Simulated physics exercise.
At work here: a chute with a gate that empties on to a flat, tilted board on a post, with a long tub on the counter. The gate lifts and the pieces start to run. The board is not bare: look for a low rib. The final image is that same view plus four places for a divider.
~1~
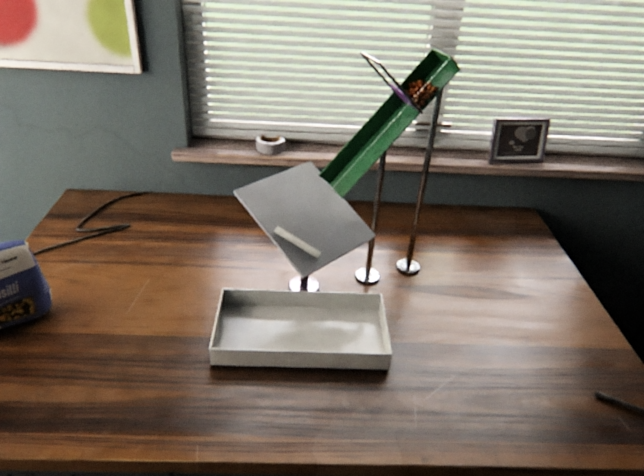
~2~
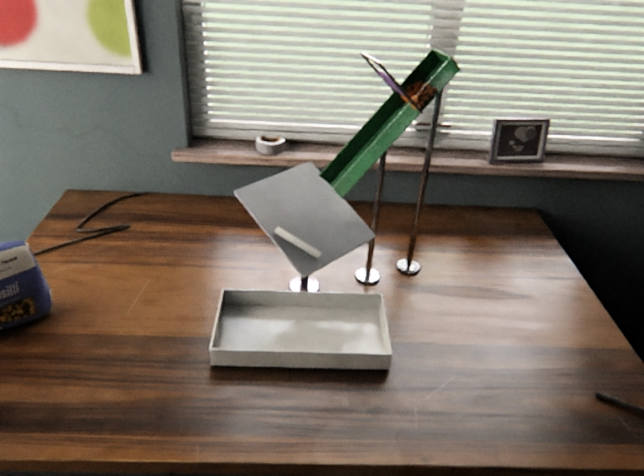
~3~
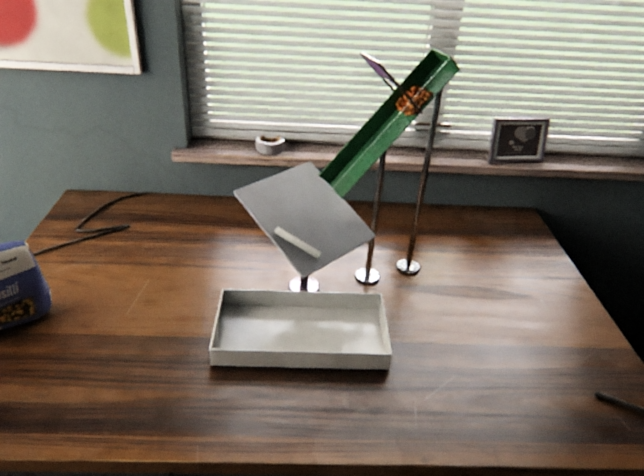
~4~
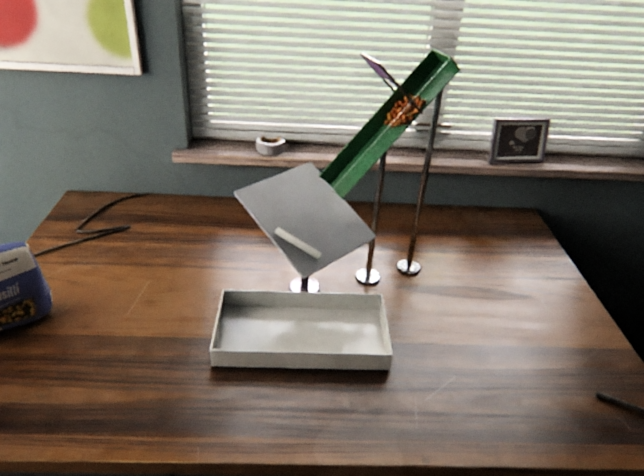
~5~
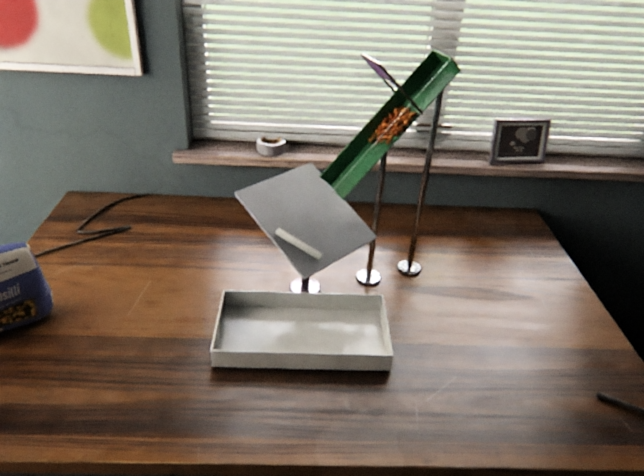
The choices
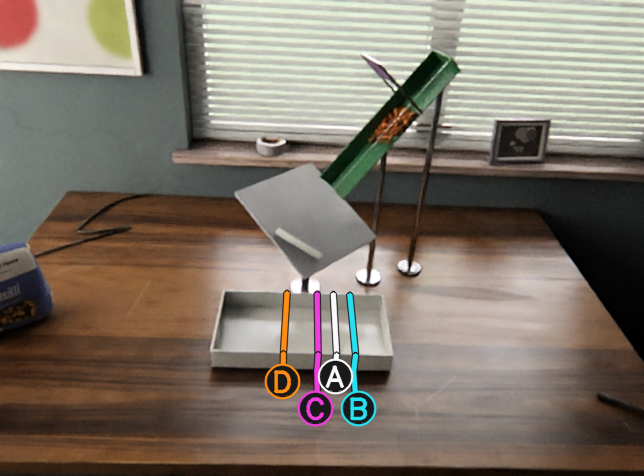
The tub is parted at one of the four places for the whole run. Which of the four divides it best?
Use line B.
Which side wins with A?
Right.
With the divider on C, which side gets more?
The right side.
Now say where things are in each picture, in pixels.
Load behind the gate at (420, 95), bits of cat kibble; lip of the chute at (336, 191), sloping fairly steeply, in the first frame.
Middle of the board at (308, 214), tilted gently; middle of its low edge at (343, 256); of its high edge at (275, 175), in the second frame.
Front corners of the tub at (210, 349) and (392, 354), empty; front of the load at (399, 107), in the third frame.
Middle of the load at (407, 110); its front at (386, 123), about a quarter of the way to the lip; rib from (278, 227) to (322, 254), in the fourth frame.
Middle of the load at (393, 123); its front at (370, 141), about half of the way to the lip, in the fifth frame.
On the marked copy, line A crosses the front rim at (336, 353); line B crosses the front rim at (355, 354); line C crosses the front rim at (318, 353); line D crosses the front rim at (283, 352).
If A is chosen, of what is caught, a small part on the left of the divider, nearly all on the right.
If B is chosen, of what is caught, about two thirds on the left of the divider, about a third on the right.
If C is chosen, of what is caught, none on the left of the divider, all on the right.
If D is chosen, of what is caught, none on the left of the divider, all on the right.
